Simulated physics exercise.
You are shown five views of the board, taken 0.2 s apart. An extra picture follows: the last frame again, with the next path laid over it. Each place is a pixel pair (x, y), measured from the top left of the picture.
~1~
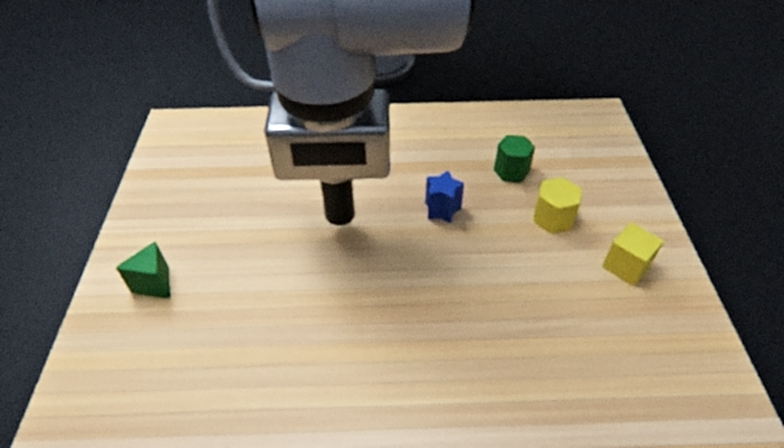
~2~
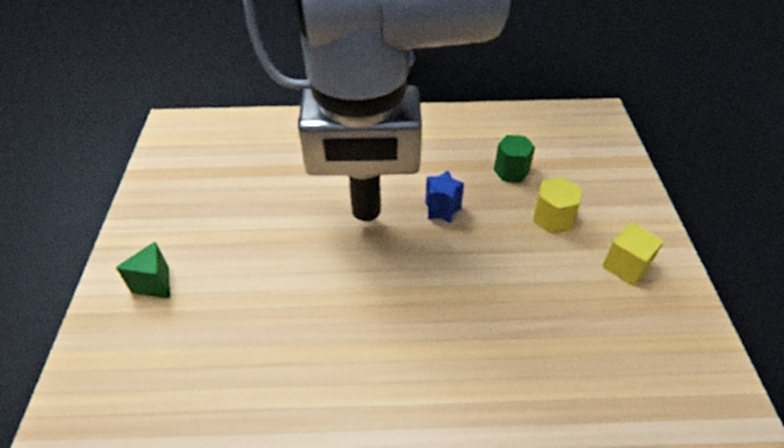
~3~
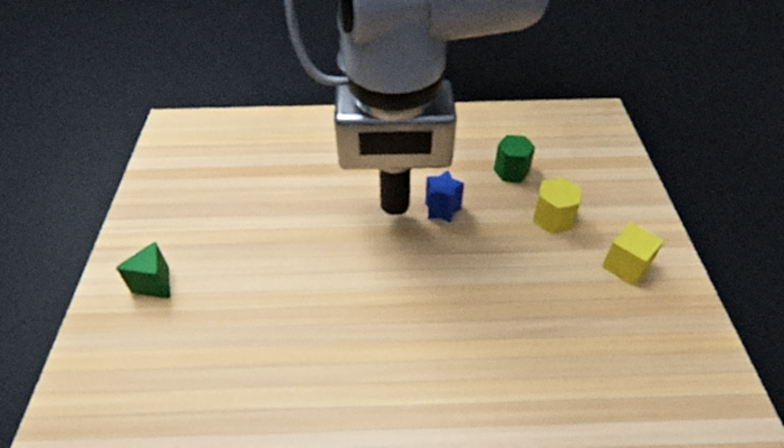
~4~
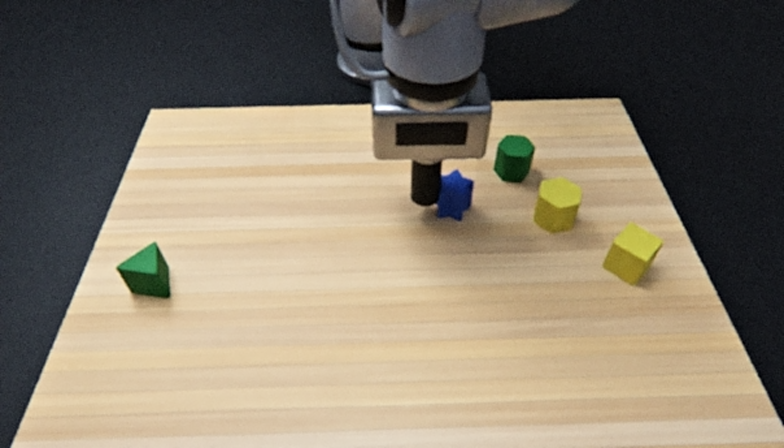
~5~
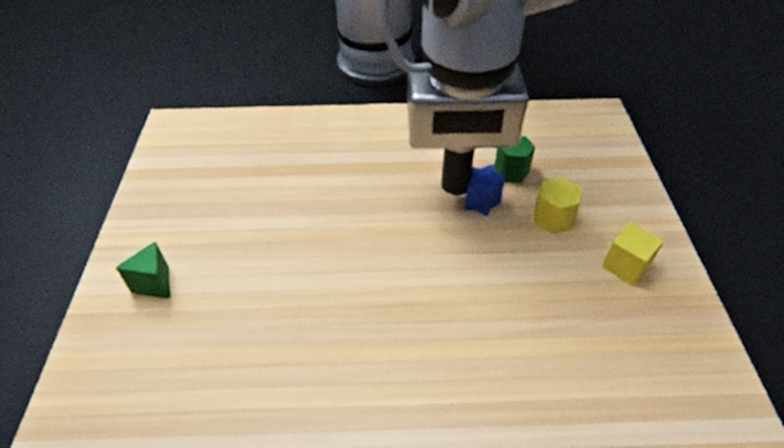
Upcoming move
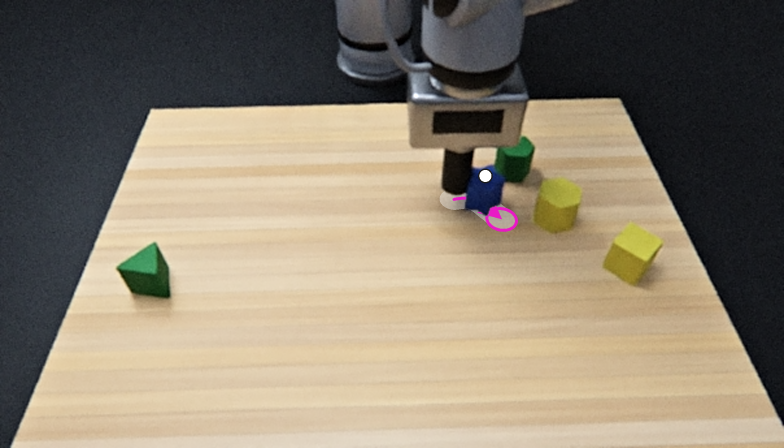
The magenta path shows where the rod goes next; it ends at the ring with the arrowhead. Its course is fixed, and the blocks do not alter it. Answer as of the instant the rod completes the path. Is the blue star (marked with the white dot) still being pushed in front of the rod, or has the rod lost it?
Once the path is finished, the blue star lies beside or behind the rod.
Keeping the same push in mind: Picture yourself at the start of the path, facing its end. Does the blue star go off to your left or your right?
Sideways shift: Left.
The line goes from (454, 199) via (472, 199) and (488, 208), ending at (502, 219); the dot is on the blue star.
Halfway along, rod at (484, 190); blue star at (514, 178).
At the end, rod at (505, 206); blue star at (531, 184), turned 35° anticlockwise; green six-sided block unmoved; yellow six-sided block at (569, 192).
